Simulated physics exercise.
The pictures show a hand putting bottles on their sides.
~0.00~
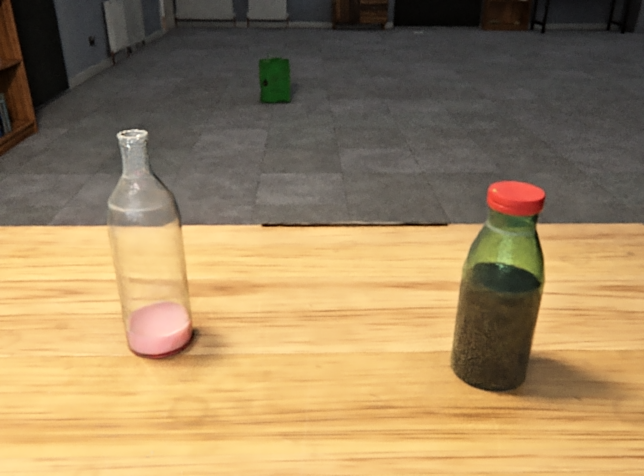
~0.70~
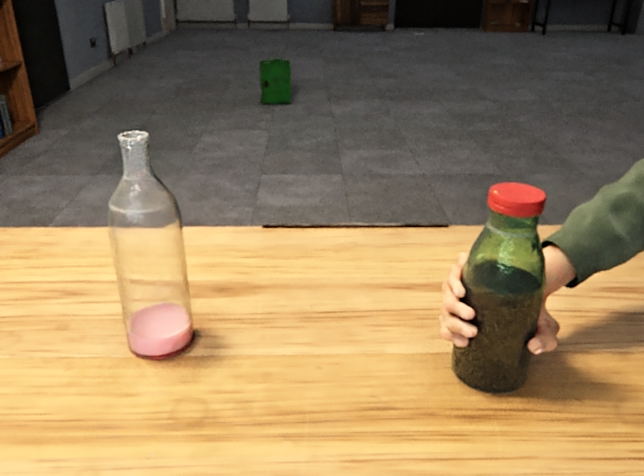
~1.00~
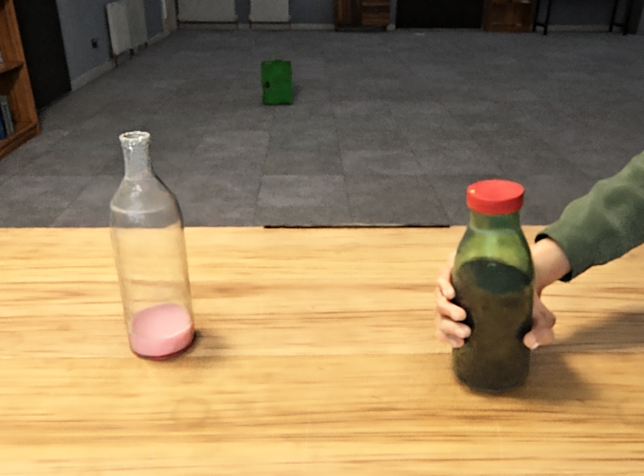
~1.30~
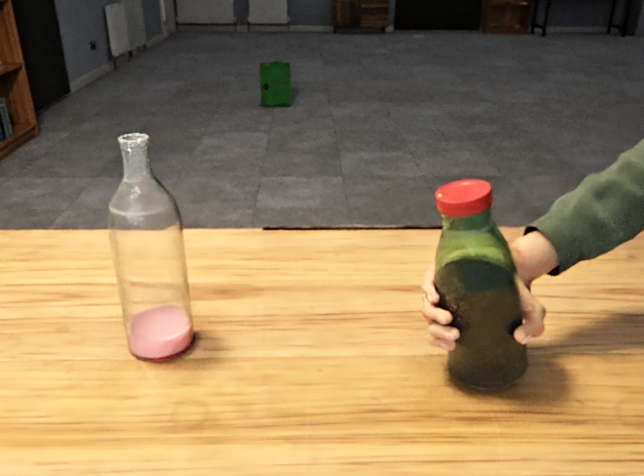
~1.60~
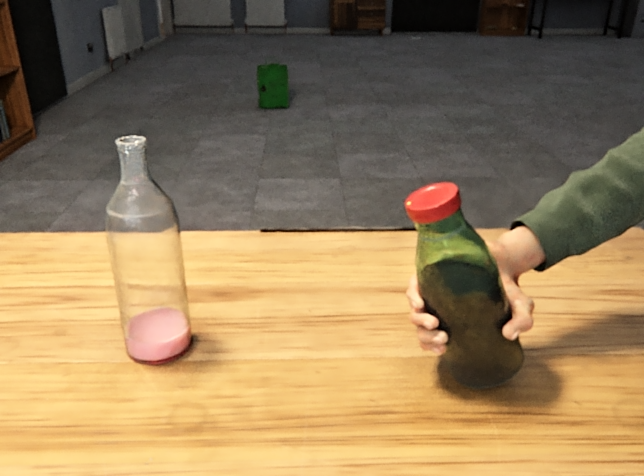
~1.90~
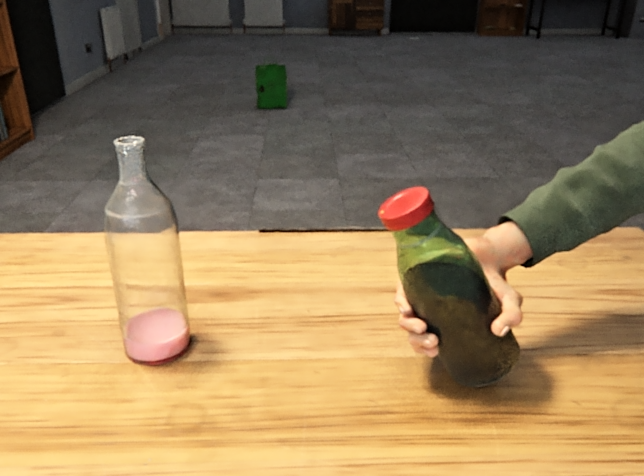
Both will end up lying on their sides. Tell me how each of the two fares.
Left: It keeps it in. Right: It keeps it in.
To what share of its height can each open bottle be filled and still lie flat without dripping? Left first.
In turn 26 and 14 per cent.
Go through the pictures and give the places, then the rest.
Both stand upright; right bottle (501, 284) about half full, capped; left bottle (147, 242) nearly empty, open, in the first picture.
A hand takes the right bottle; right bottle about half full, surface at (503, 282); left bottle nearly empty, surface at (158, 319), in the second picture.
The right bottle is going over; right bottle (492, 283) about half full; left bottle (149, 244) nearly empty, in the third picture.
The right bottle is going over; right bottle about half full, surface at (476, 278); left bottle nearly empty, surface at (159, 322), in the fourth picture.
The right bottle is going over; right bottle (460, 284) tipped 20°; left bottle (146, 248) nearly empty, in the fifth picture.
The right bottle is going over; right bottle (446, 285) tipped 30°, capped; left bottle nearly empty, surface at (155, 325), open, in the sixth picture.
After 2.6 s, the right bottle is nearly down; right bottle, nothing comes out.
After 3.6 s, the right bottle lies flat; right bottle, nothing comes out.
After 6.5 s, both lie flat; right bottle, nothing comes out; left bottle, nothing comes out.
